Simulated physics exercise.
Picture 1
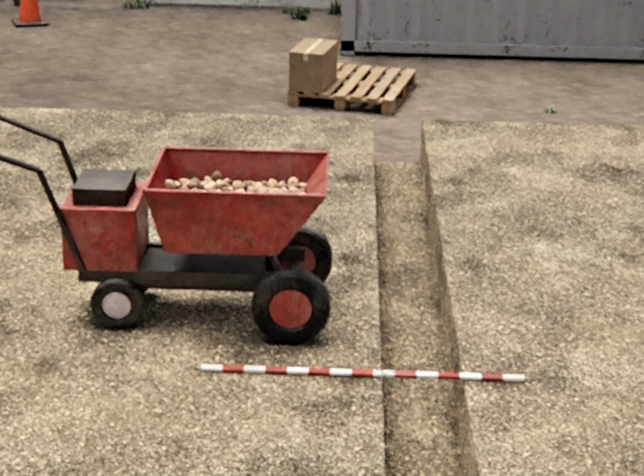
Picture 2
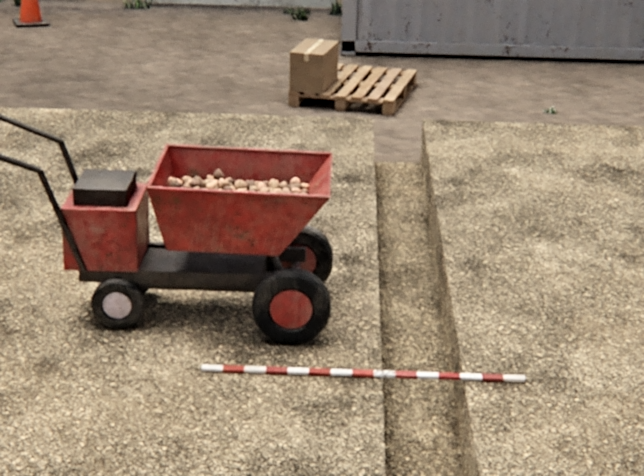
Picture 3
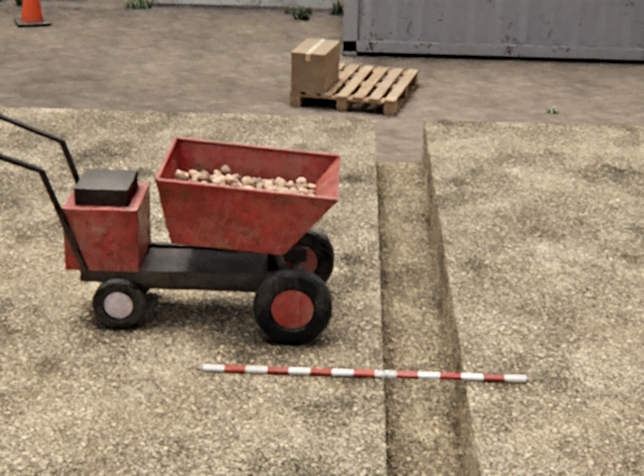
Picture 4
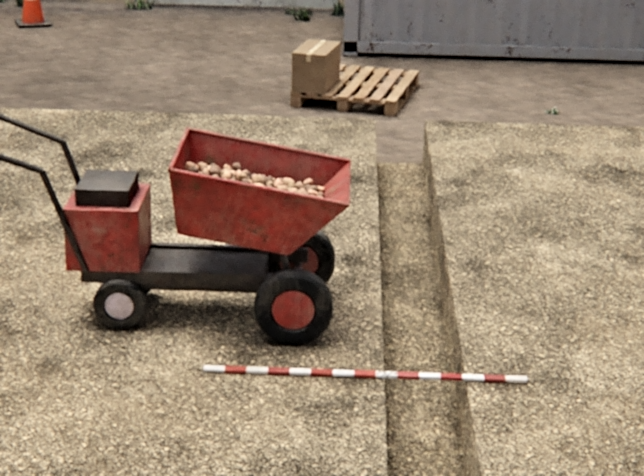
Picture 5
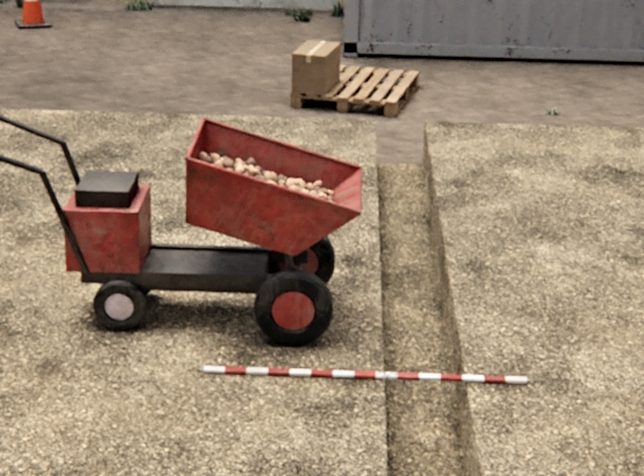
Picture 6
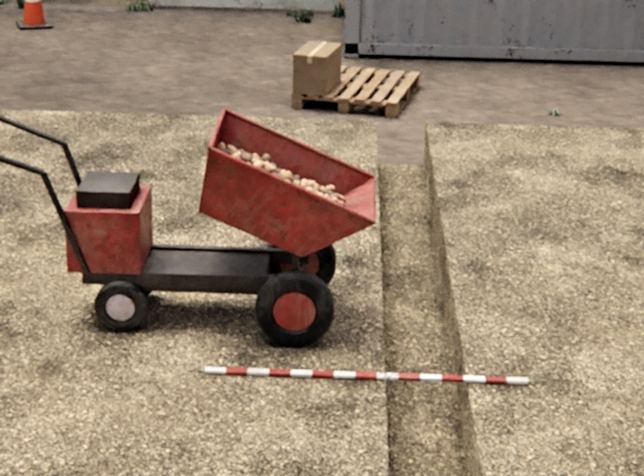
The clip shows a red powered barrow loaded with smooth stones standing beside a trench, near a red-and-white striped staff, as its tray gradually tilts, the left end rising and the right lip lowering, while the wheels stay still.
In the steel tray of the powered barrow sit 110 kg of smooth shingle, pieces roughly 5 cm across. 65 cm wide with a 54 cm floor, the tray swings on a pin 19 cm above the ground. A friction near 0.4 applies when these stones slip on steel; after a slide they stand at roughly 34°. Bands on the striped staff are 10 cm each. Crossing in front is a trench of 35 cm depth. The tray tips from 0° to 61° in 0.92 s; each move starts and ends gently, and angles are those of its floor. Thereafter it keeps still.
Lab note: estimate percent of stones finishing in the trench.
Approx. 46 %.
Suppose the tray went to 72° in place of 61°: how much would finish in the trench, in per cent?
Around 50 per cent would finish in the trench.
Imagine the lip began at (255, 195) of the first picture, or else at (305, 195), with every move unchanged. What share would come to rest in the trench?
Around 60% for the first place and 60% for the second.
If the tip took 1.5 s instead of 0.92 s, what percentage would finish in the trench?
Then roughly 55 percent.
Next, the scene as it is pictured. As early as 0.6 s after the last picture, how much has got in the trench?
Roughly 10% by that time.
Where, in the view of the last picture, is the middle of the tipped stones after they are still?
Somewhere near pixel (450, 366).
Then, 0.3 s after the last picture the floor is at 51°, 100 % in the tray; the foremost stones are at (387, 245).
Then, 0.6 s after the last picture the floor is at 61°, 90 % in the tray, 10 % in the trench; the foremost stones are at (457, 299).
Then, 1.0 s after the last picture the floor is at 61°, 51 % in the tray, 19 % in the trench, 30 % past the trench; the foremost stones are at (570, 334).
Then, 2.9 s after the last picture the floor is at 61°, 21 % in the tray, 46 % in the trench, 33 % past the trench; the foremost stones are past the picture's edge.
